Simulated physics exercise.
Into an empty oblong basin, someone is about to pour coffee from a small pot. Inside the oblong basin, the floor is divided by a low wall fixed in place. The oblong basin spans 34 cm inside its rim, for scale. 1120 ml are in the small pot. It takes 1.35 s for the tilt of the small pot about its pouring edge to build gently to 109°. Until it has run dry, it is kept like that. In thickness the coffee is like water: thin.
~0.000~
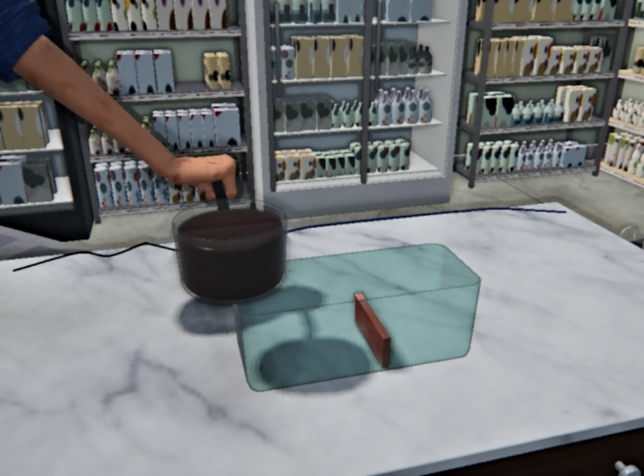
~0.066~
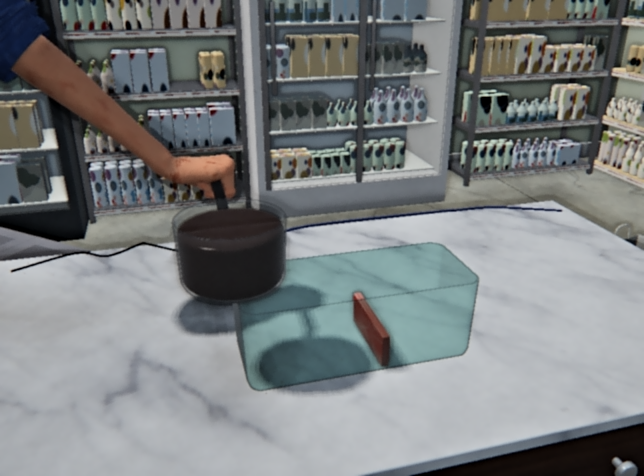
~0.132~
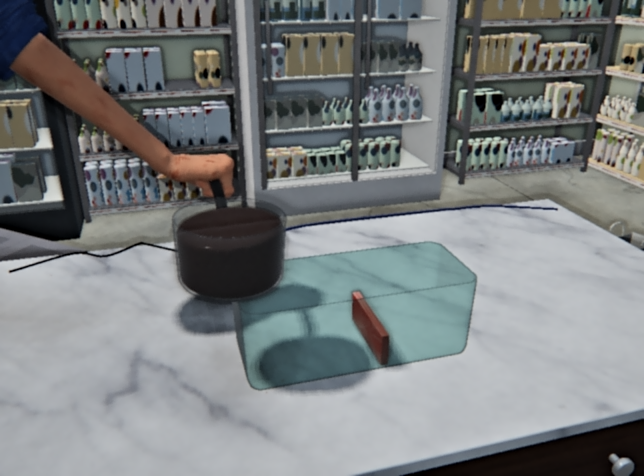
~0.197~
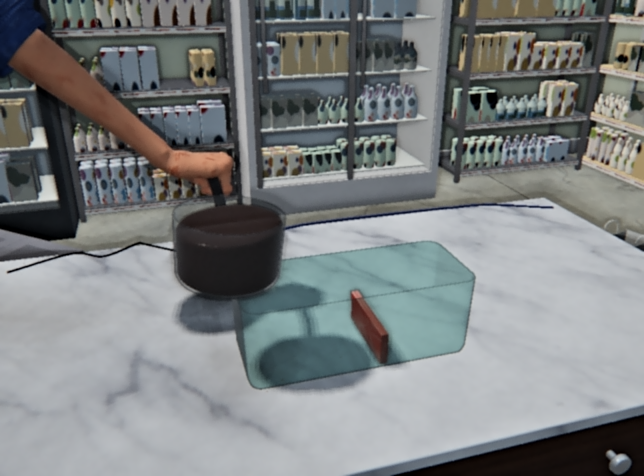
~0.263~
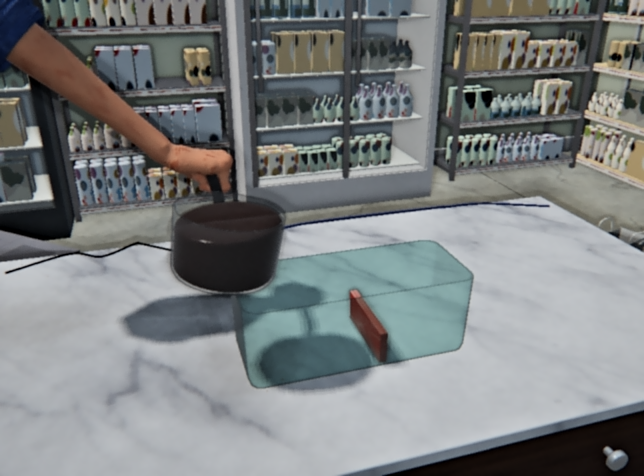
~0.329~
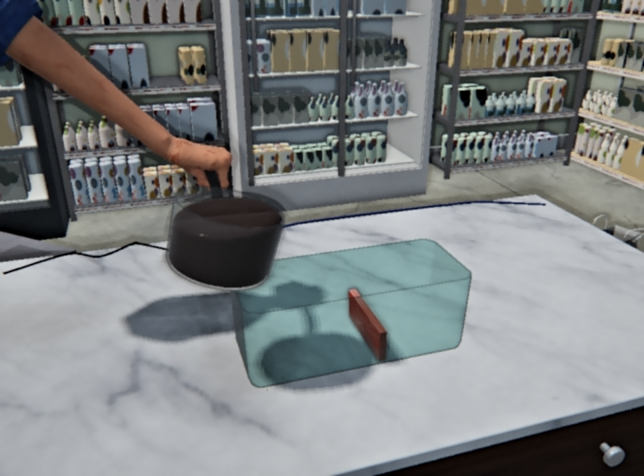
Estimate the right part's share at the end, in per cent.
Roughly 28 per cent is in the right part.
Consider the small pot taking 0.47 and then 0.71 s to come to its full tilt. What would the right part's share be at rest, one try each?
Result: 35 per cent, then 40 per cent.
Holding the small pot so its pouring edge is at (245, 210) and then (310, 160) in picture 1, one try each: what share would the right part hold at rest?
Near 5 in a hundred on the first go and near 85 in a hundred on the second.
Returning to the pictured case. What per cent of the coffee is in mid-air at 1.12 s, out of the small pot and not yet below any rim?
Around 14 percent of the liquid.
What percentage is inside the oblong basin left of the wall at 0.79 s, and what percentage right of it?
I'd say about 14 left and about 0 right.
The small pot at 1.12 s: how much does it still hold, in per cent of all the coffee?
Remaining share: Approx. 12 %.
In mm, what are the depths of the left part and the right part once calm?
The left side settles near 32 mm and the right side near 18 mm.
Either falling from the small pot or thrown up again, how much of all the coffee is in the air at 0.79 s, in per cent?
Close to 26 in a hundred.
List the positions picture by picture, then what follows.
The first picture shows tilt 0°; pouring edge (285, 214); surface from (176, 232) to (282, 221); the oblong basin's rim runs from (235, 292) to (462, 263); the wall's top is at (372, 315).
The second picture shows tilt 1°; pouring edge (284, 214); surface from (176, 232) to (282, 220).
The third picture shows tilt 3°; pouring edge (284, 214); surface from (175, 231) to (281, 218).
The fourth picture shows tilt 6°; pouring edge (283, 215); surface from (175, 230) to (281, 216).
The fifth picture shows tilt 10°; pouring edge (283, 215); surface from (174, 226) to (279, 214).
The sixth picture shows tilt 15°; pouring edge (282, 215); surface from (173, 221) to (280, 210).
By 0.79 s the tilt is 68° and 60 per cent is still to pour, 14 is left of the wall and 0 right of it.
By 1.12 s the tilt is 101° and 11 per cent is still to pour, 49 is left of the wall and 26 right of it.
By 1.47 s the tilt is 109° and 0 per cent is still to pour, 70 is left of the wall and 27 right of it.
By 1.85 s the tilt is 109° and 0 per cent is still to pour, 71 is left of the wall and 28 right of it.
At rest 70 per cent lies left of the wall, 28 right of it and 1 outside.
